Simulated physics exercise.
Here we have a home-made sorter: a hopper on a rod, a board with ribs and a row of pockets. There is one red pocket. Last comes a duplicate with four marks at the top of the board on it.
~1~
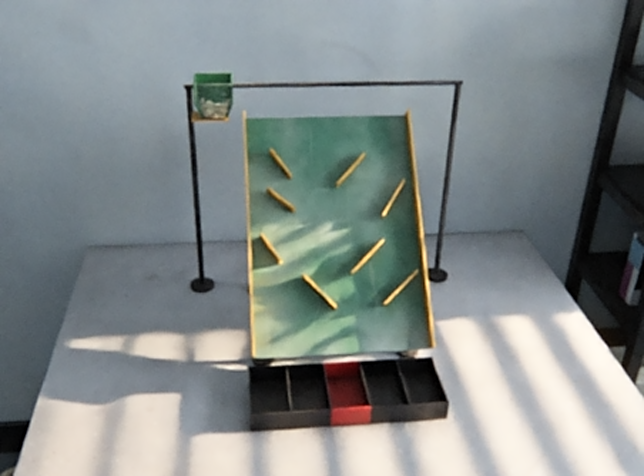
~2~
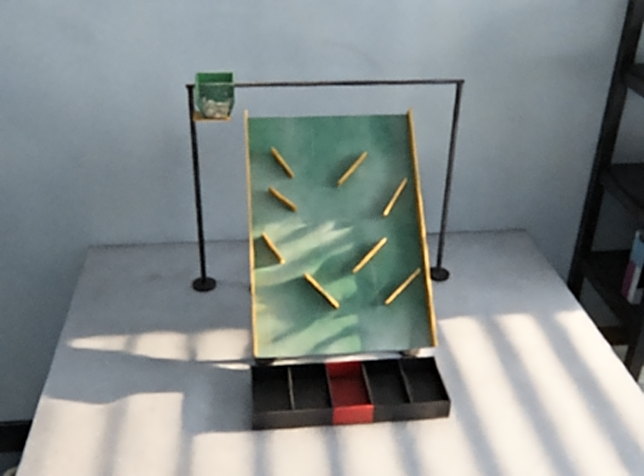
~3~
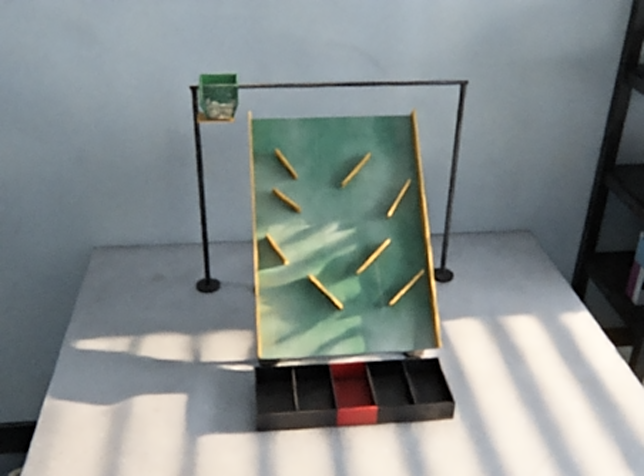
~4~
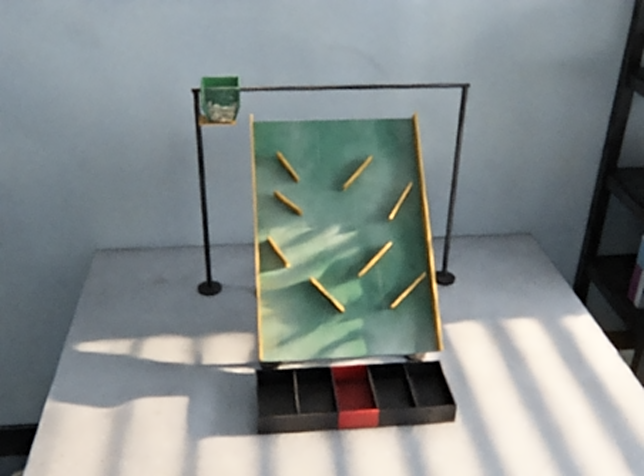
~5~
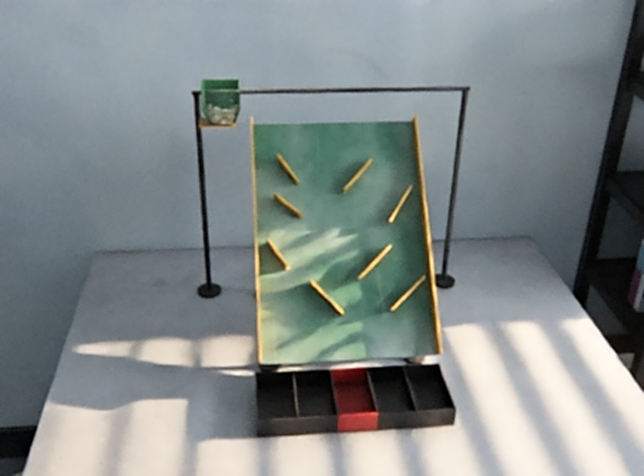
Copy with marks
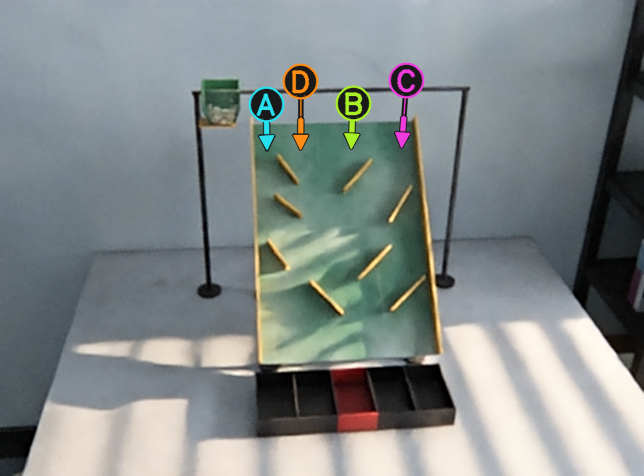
In the video, a small green container of pale beans hangs at the left end of a dark rod above a slanted green board with ribs and a row of pockets, the middle one red; only the view shifts slightly.
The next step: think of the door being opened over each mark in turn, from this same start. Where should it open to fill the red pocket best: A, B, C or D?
C beats the others.
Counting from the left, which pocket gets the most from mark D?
It is the fourth one.
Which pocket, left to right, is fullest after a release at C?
The third from the left.
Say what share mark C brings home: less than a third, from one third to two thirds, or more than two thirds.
Mark C gives from one third to two thirds.
On the marked copy, mark A meets the board at (266, 144); mark B meets the board at (351, 143); mark C meets the board at (401, 142); mark D meets the board at (300, 144).
Choosing A, a stray few in the red pocket, most in other pockets, a small part held on the board.
Choosing B, a small part in the red pocket, most in other pockets.
Choosing C, about half in the red pocket, about half in other pockets, a stray few outside the box.
Choosing D, a small part in the red pocket, most in other pockets, a small part outside the box.
